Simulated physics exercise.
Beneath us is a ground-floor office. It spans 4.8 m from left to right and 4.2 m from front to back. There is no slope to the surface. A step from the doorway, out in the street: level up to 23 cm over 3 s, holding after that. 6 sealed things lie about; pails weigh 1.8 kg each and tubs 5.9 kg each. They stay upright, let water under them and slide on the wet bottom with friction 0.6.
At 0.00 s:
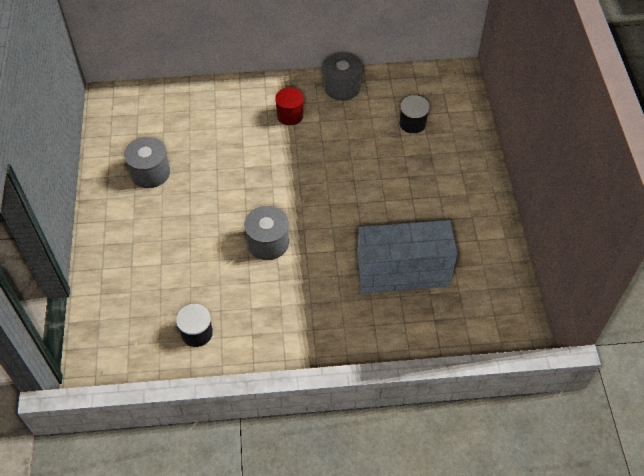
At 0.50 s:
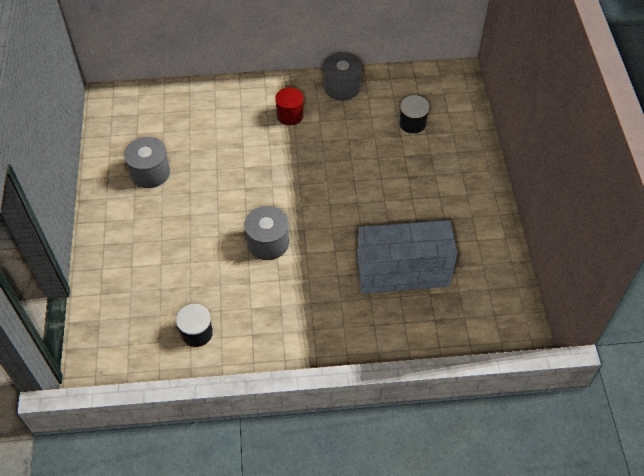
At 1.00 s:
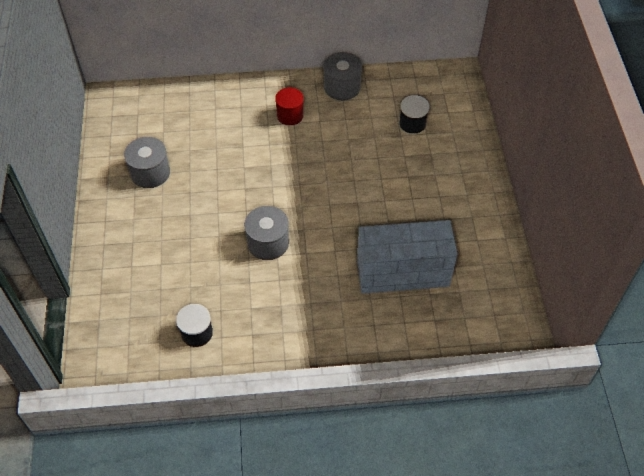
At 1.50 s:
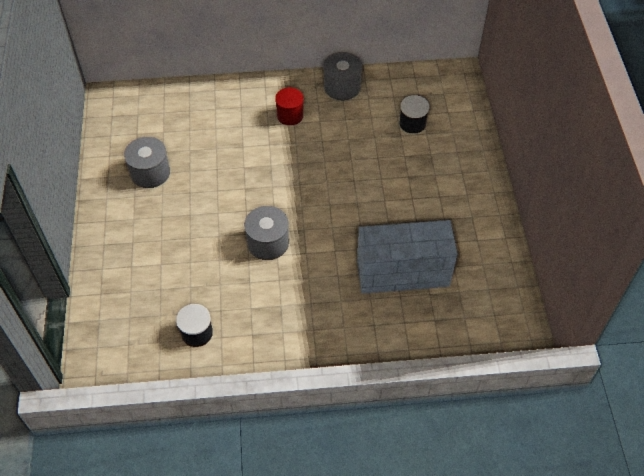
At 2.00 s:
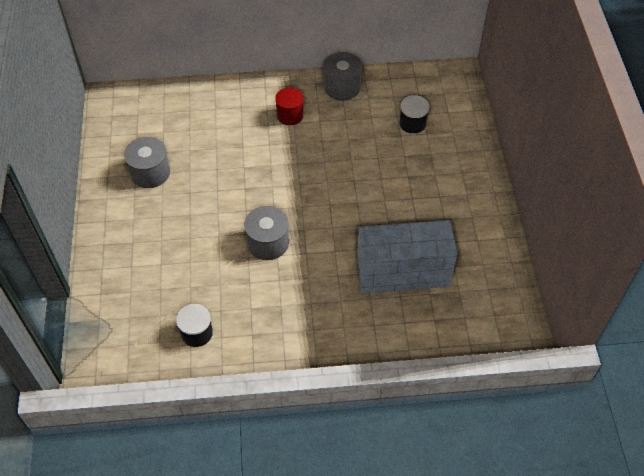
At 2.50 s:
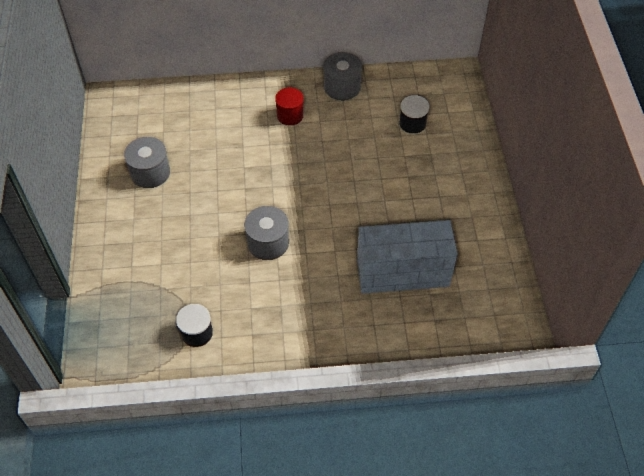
In a tiled ground-floor office, a red pail, several round drums and a grey block stayed put while water covered the street outside, then seeped through the left doorway and spread across the nearby floor.
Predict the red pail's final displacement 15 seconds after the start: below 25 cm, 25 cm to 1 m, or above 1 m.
Its final displacement is above 1 m.
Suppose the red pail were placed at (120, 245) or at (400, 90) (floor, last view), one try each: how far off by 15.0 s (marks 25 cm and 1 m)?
Goes a bit, then goes far off.
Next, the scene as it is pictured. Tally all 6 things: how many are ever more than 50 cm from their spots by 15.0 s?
The total is 6.
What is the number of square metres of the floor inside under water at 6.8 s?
Flooded: Near 16 m2.
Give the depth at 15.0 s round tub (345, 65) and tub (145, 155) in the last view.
I'd estimate 7 cm for the first and 8 cm for the second.
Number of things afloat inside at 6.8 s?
By my count, 1.
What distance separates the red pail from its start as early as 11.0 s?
Shift: About 100 cm.
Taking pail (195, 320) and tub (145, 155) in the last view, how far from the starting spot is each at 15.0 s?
Net displacement, in order: 250 cm; 140 cm.
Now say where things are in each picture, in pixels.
In the first frame, the red pail at (289, 98) rests on the ground; water covers 0.0 m2; 0 of 6 have shifted.
In the second frame, the red pail at (289, 98) rests on the ground; water covers 0.0 m2; 0 of 6 have shifted.
In the third frame, the red pail at (289, 98), on the bottom; 0.0 m2 under water; 0 of 6 have shifted.
In the fourth frame, the red pail at (289, 98), on the bottom; 0.0 m2 under water; 0 of 6 have shifted.
In the fifth frame, the red pail at (289, 98), on the bottom; water covers 0.2 m2; 0 of 6 have shifted.
In the sixth frame, the red pail at (289, 98), on the bottom; 1.0 m2 under water; 0 of 6 have shifted.
After 3.5 s the red pail is near (289, 98), 0.0 m from its start, aground; 0 afloat.
After 6.8 s the red pail is near (291, 93), 0.1 m from its start, aground; 1 afloat.
After 11.0 s the red pail is near (212, 70), 1.0 m from its start, afloat; 5 afloat.
After 15.0 s the red pail is near (87, 132), 2.3 m from its start, afloat; 6 afloat.
